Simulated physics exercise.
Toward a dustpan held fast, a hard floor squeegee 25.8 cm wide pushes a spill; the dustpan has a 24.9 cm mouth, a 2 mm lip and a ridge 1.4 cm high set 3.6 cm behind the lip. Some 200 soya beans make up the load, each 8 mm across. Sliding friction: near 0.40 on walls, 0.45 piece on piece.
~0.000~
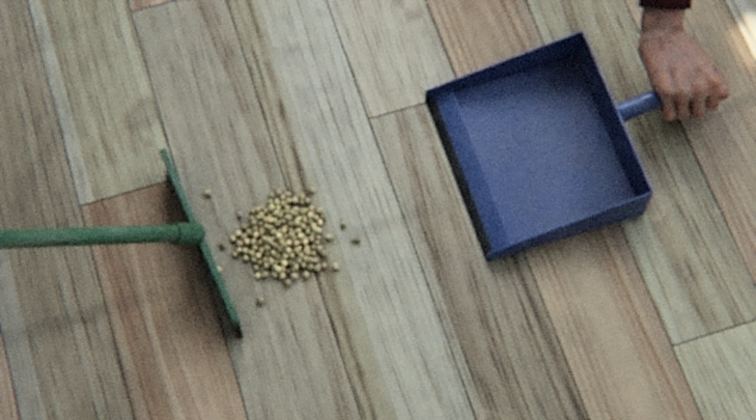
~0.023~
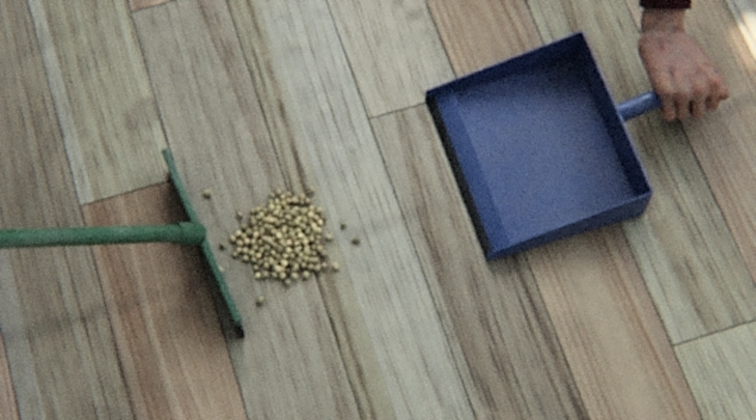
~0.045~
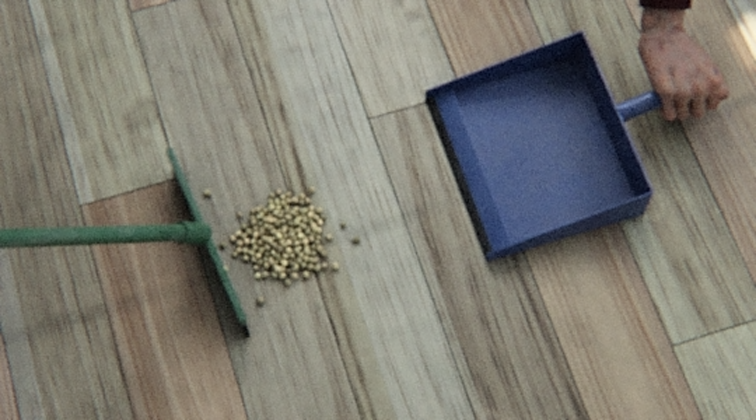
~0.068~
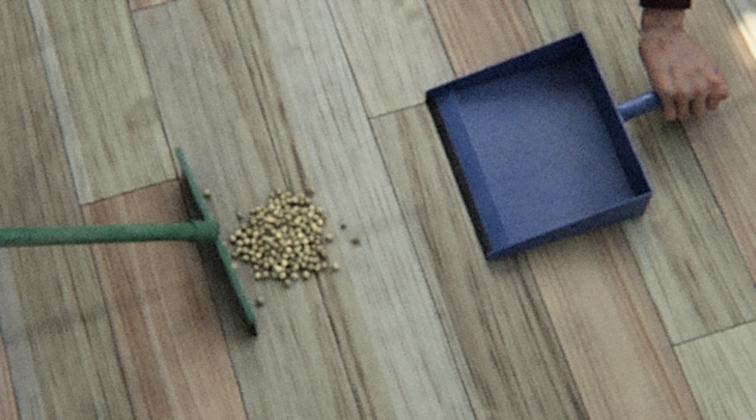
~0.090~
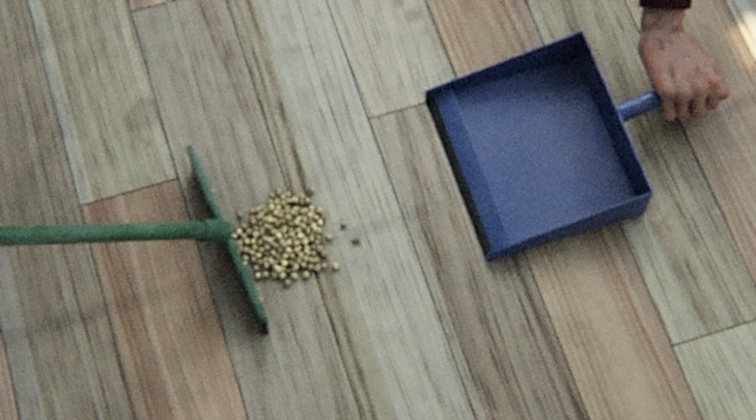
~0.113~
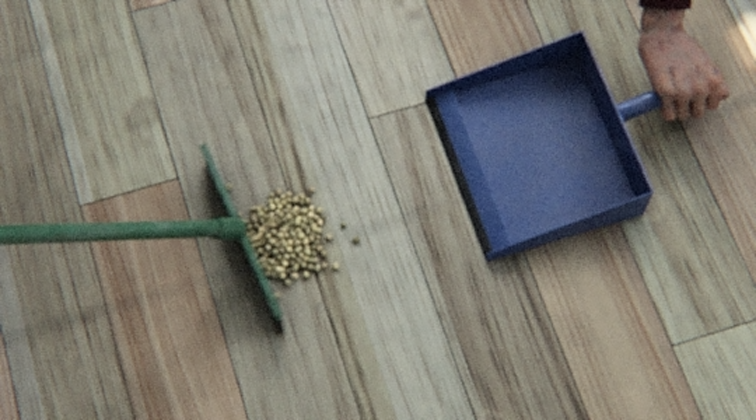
On a wood-plank floor, a green squeegee slides right into a pile of beans.
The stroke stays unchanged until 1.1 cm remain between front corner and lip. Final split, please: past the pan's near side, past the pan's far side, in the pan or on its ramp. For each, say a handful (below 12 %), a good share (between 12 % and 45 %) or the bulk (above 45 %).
Split: Past the pan's near side a handful, past the pan's far side a handful, in the pan or on its ramp a good share.
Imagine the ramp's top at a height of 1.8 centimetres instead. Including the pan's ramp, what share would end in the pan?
30 per cent.
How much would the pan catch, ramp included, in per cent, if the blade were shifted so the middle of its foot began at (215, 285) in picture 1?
It would come to about 30 in a hundred.
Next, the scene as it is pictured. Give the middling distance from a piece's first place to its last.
Median: Approx. 26 cm.
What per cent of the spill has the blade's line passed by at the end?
Around 0 in a hundred.
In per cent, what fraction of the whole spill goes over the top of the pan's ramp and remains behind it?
Roughly 10 percent.
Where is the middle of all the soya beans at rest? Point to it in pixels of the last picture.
My guess is close to (462, 191).
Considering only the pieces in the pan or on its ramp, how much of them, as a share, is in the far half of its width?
Around 30 percent.
Then, at 0.28 s, middle of the blade 16 cm from the lip; 0 % over the lip, far side 0 %, near side 0 %.
After 0.40 s, middle of the blade 6 cm from the lip; 0 % over the lip, far side 5 %, near side 5 %.
Then, at 0.64 s, middle of the blade 3 cm from the lip; 40 % over the lip, far side 5 %, near side 10 %.
In the end, at 1.6 s, near side 10 %, far side 5 %, pan 35 %, in front of the lip or behind the blade 50 %.
